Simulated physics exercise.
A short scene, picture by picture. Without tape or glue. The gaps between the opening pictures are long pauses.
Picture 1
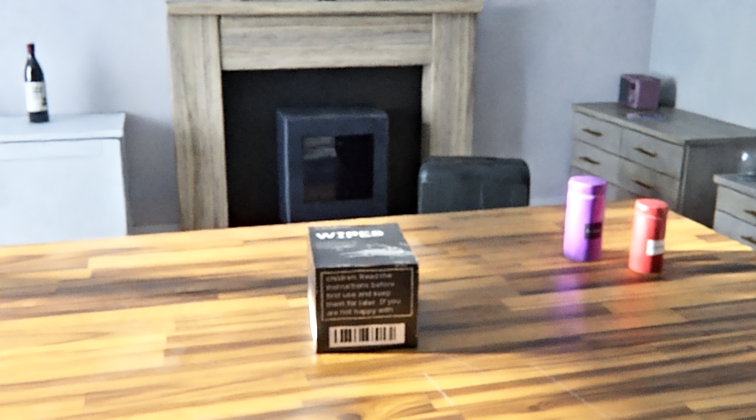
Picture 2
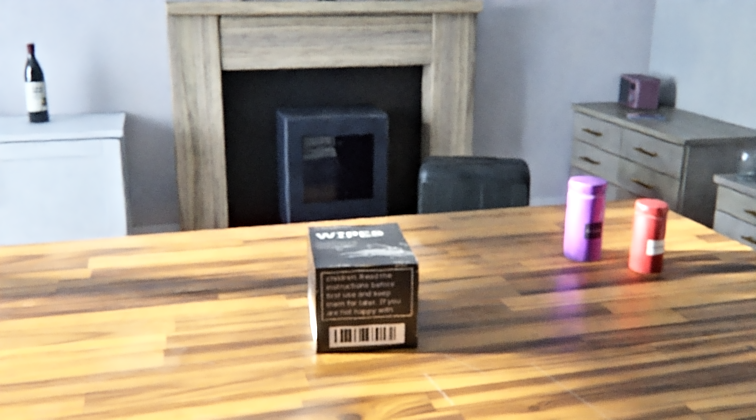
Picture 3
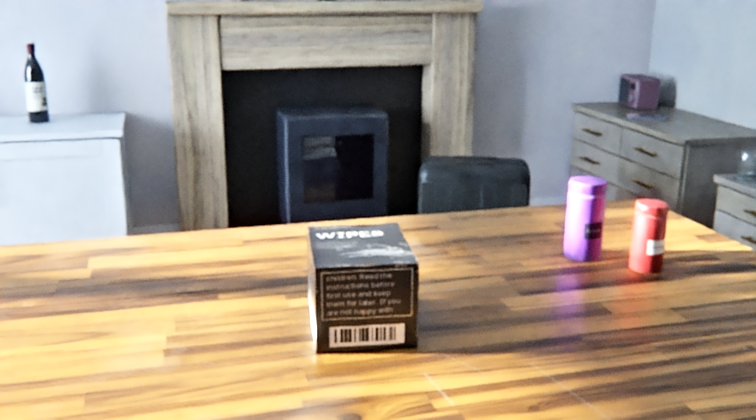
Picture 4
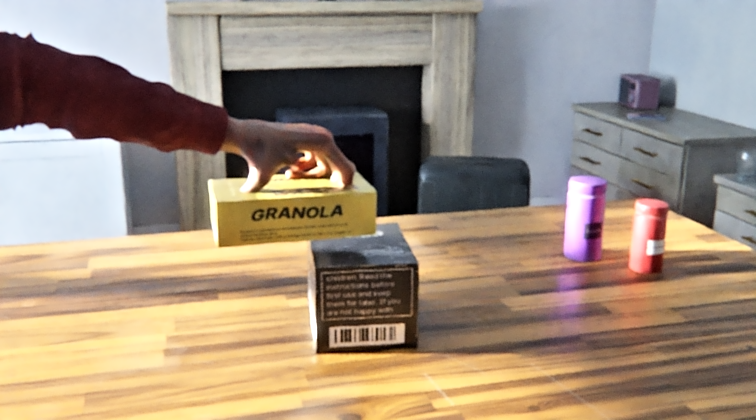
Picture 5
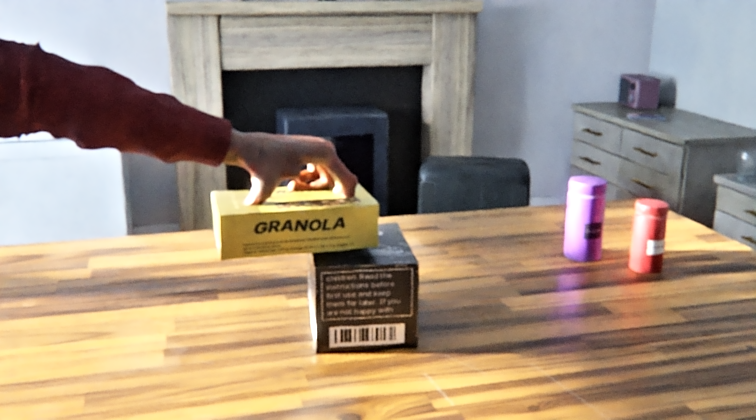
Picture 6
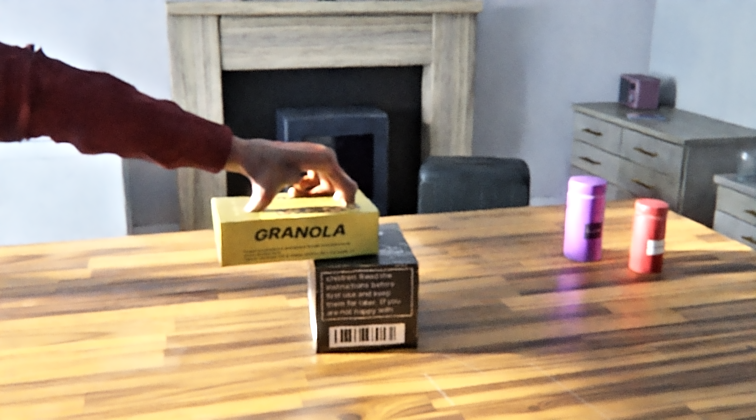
Nothing moves at first around a black box on a wooden table, with a purple jar and a red shaker to the right. Then a hand in a dark red sleeve, reaching from the left, lowers a yellow granola packet onto the box's left side and keeps holding it.
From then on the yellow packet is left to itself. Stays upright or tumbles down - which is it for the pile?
The pile tumbles down.
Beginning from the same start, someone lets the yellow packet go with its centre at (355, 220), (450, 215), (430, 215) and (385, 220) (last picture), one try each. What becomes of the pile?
Stays standing; collapses; collapses; stays standing.
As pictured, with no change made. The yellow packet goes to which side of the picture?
As we see it, to our left.
Then, 0.50 s later than the last frame, yellow packet now fallen.
Then, 1.10 s later than the last frame, things are still on the move.
When it is over, fallen, yellow packet; the other 3 as before. End places, in pixels of the last picture, yellow packet near (127, 335). The pile gives way.
